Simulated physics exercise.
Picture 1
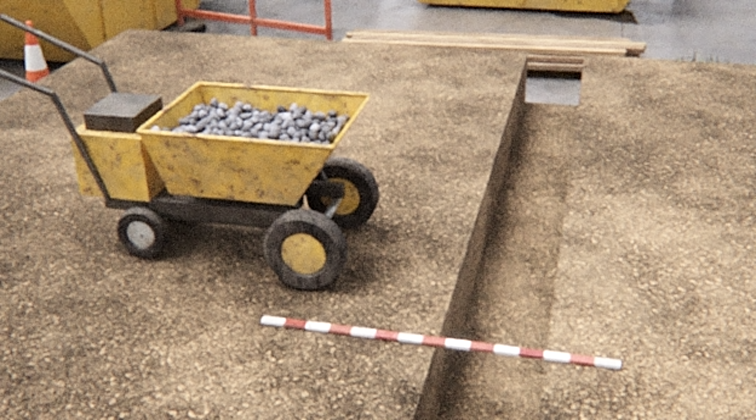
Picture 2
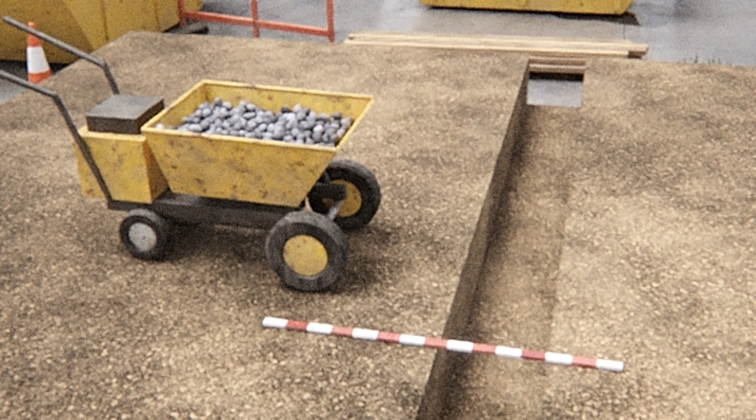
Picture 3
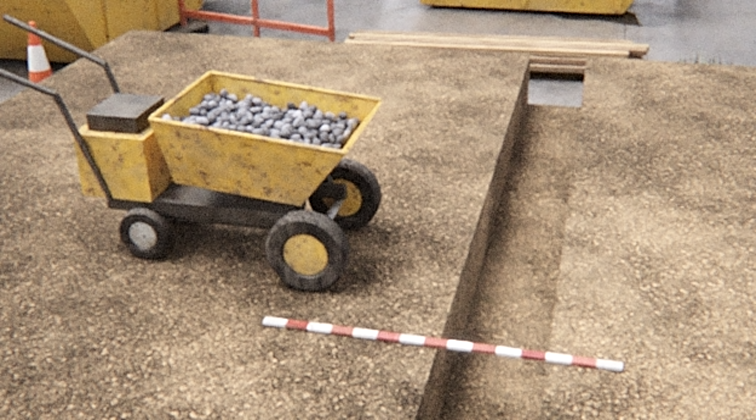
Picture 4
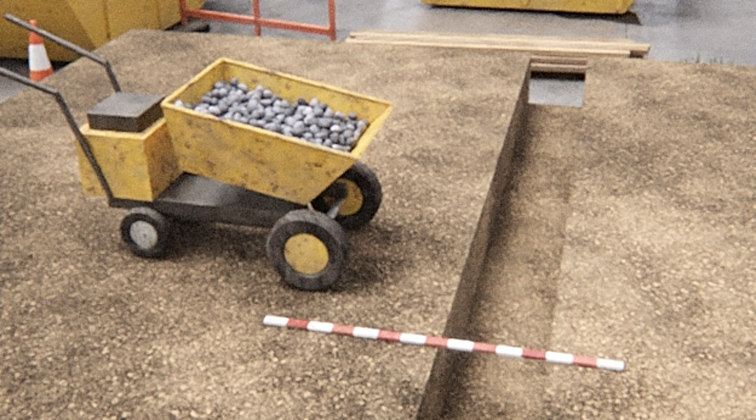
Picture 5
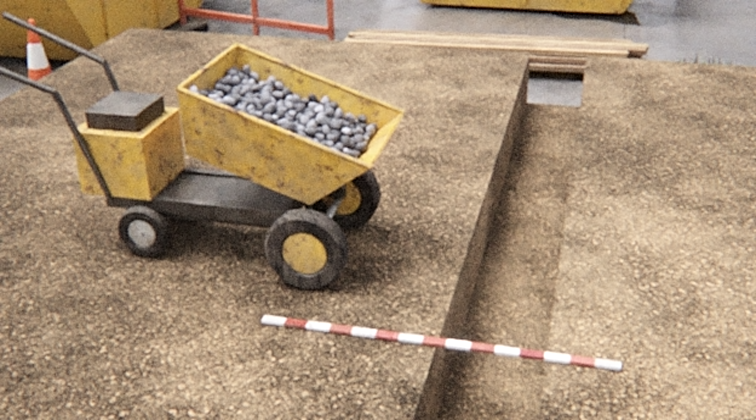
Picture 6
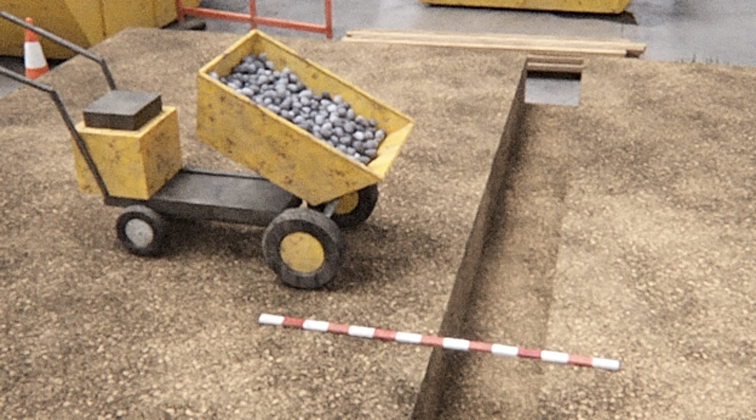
In the video, a yellow powered barrow loaded with rounded grey stones stands on brown ground beside a trench, near a red and white striped pole, as its tray gradually tilts up, its front edge lowering toward the right.
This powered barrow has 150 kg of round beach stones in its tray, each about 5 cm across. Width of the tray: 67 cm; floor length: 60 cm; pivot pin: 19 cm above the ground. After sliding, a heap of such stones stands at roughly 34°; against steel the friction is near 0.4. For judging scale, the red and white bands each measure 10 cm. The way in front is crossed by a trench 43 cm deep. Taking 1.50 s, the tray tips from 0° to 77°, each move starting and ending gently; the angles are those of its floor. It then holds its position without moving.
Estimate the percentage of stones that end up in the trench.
Roughly 99 per cent.
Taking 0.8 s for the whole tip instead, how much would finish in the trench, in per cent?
Around 100 per cent would end in the trench.
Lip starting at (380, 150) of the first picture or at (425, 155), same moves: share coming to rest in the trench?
Around 95% for the first place and 45% for the second.
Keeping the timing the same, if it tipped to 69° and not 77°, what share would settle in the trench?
It would be near 100 per cent.
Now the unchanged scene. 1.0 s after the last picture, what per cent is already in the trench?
I'd put it near 60 per cent.
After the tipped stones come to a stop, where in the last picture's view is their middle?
Near (504, 334).
Then, 0.5 s after the last picture the floor is at 65°, 99 % in the tray, 1 % short of the trench; the foremost stones are at (448, 223).
Then, 1.0 s after the last picture the floor is at 77°, 38 % in the tray, 3 % short of the trench, 59 % in the trench; the foremost stones are at (542, 357).
Then, 1.4 s after the last picture the floor is at 77°, 13 % in the tray, 4 % short of the trench, 84 % in the trench; the foremost stones are at (542, 359).
Then, 3.3 s after the last picture the floor is at 77°, 0 % in the tray, 1 % short of the trench, 99 % in the trench; the foremost stones are at (545, 350).
